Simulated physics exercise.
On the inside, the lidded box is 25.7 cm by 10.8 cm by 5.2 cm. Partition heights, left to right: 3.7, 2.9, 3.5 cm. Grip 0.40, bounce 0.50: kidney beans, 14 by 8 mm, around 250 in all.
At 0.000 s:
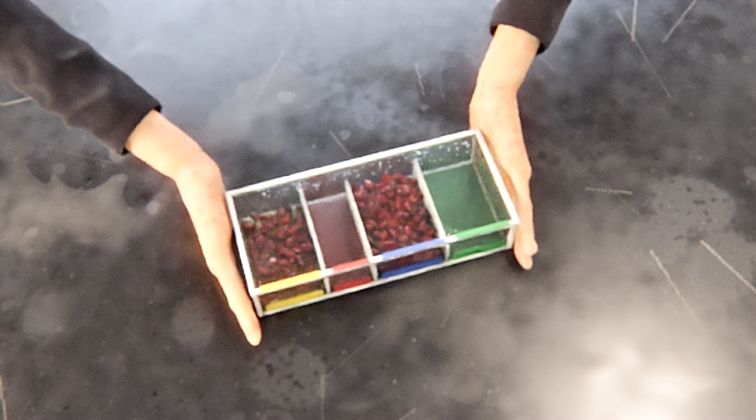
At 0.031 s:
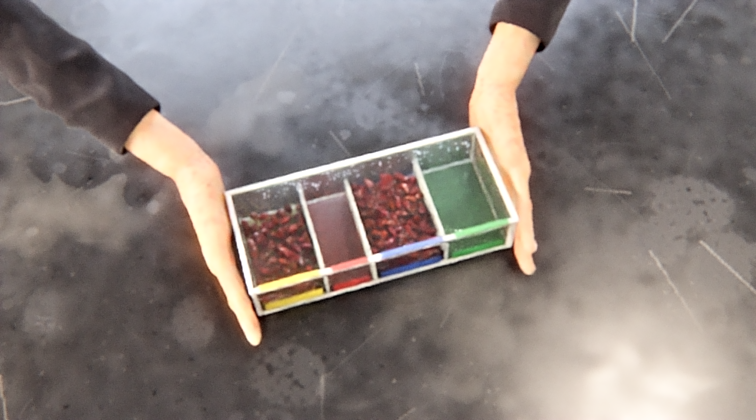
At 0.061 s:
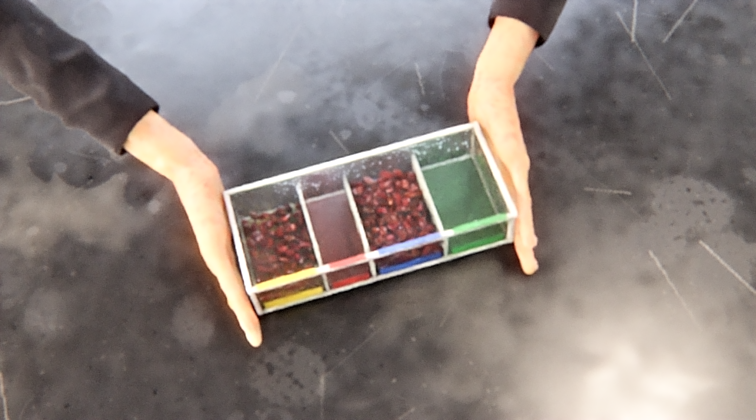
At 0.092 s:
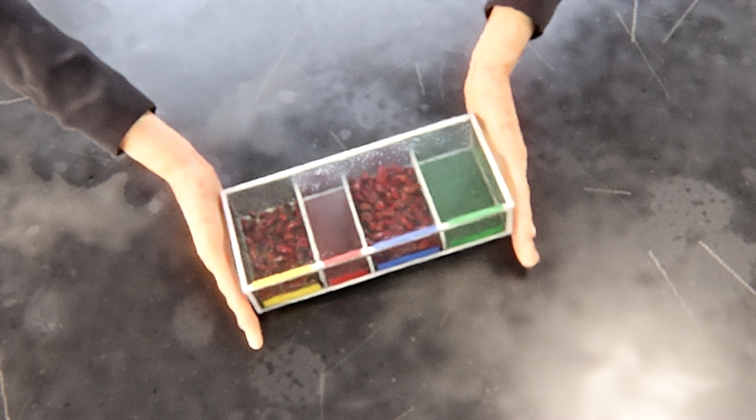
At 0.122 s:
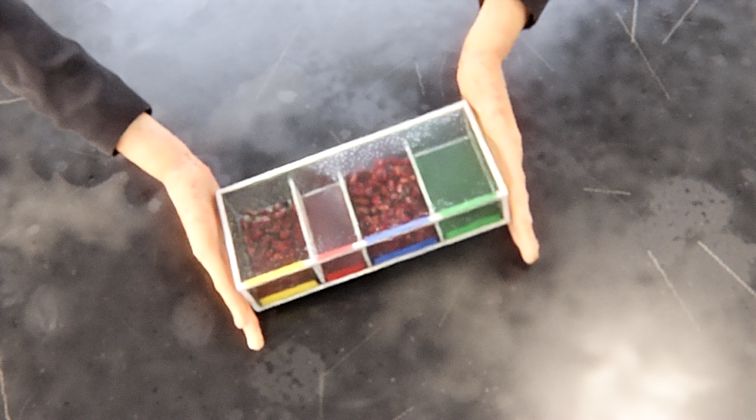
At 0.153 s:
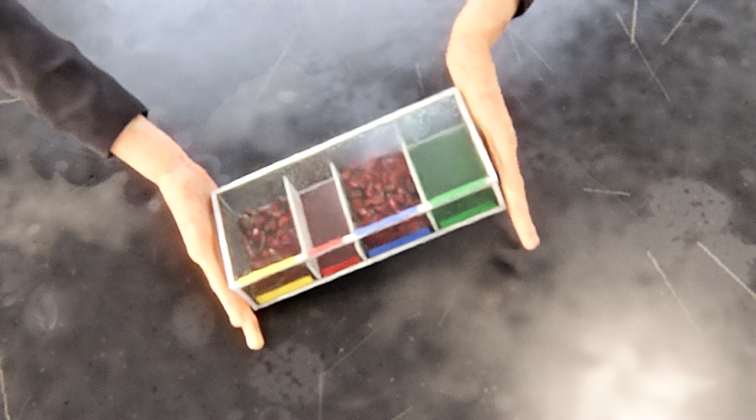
Two hands in dark sleeves grip the ends of a clear, white-edged box with four compartments, seen from above over a dark, scratched, cloudy grey surface. Reddish-brown beans lie in the yellow-marked left compartment and the blue-marked third one, while the red-marked and green-marked ones look empty. The hands tilt the box, slowly and then faster, its right end rising up the view, while the camera stays still.
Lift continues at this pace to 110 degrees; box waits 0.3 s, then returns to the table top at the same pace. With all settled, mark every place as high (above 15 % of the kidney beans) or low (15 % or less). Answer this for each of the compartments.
Red: High; blue: Low; green: Low; yellow: High.
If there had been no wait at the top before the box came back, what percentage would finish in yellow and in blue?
Then, in per cent: Yellow 65, blue 10.
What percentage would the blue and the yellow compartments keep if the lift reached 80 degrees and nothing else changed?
Blue 25; yellow 55.
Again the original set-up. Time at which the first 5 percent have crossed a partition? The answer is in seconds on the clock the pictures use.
Reading: T about 0.60 s.
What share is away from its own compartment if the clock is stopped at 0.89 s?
Near 45 in a hundred.
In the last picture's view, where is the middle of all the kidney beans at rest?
Approximately (285, 232) in the last picture.
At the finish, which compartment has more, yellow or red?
The yellow compartment ends up with more.
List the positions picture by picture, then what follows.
In the first picture, box tilt 0 degrees, front corners at (255, 291) and (514, 221); blue 65 %, yellow 35 %.
In the second picture, box tilt 1 degrees, front corners at (254, 290) and (513, 219).
In the third picture, box tilt 3 degrees, front corners at (251, 289) and (512, 214).
In the fourth picture, box tilt 6 degrees, front corners at (247, 288) and (509, 205), lowest corner left back.
In the fifth picture, box tilt 11 degrees, front corners at (241, 286) and (502, 193), lowest corner left back.
In the sixth picture, box tilt 16 degrees, front corners at (234, 284) and (492, 178), lowest corner left back; blue 65 %, yellow 35 %. The box's pace is about 175 degrees a second.
Then, at 0.89 s, tilt 110 degrees; red 20 %, blue 25 %, yellow 55 %.
Then, at 1.37 s, tilt 62 degrees; red 30 %, blue 10 %, yellow 60 %.
Then, at 1.93 s, tilt 0 degrees; red 30 %, blue 10 %, yellow 65 %.
By 2.4 s all is still; red 30 %, blue 10 %, green 0 %, yellow 65 %.
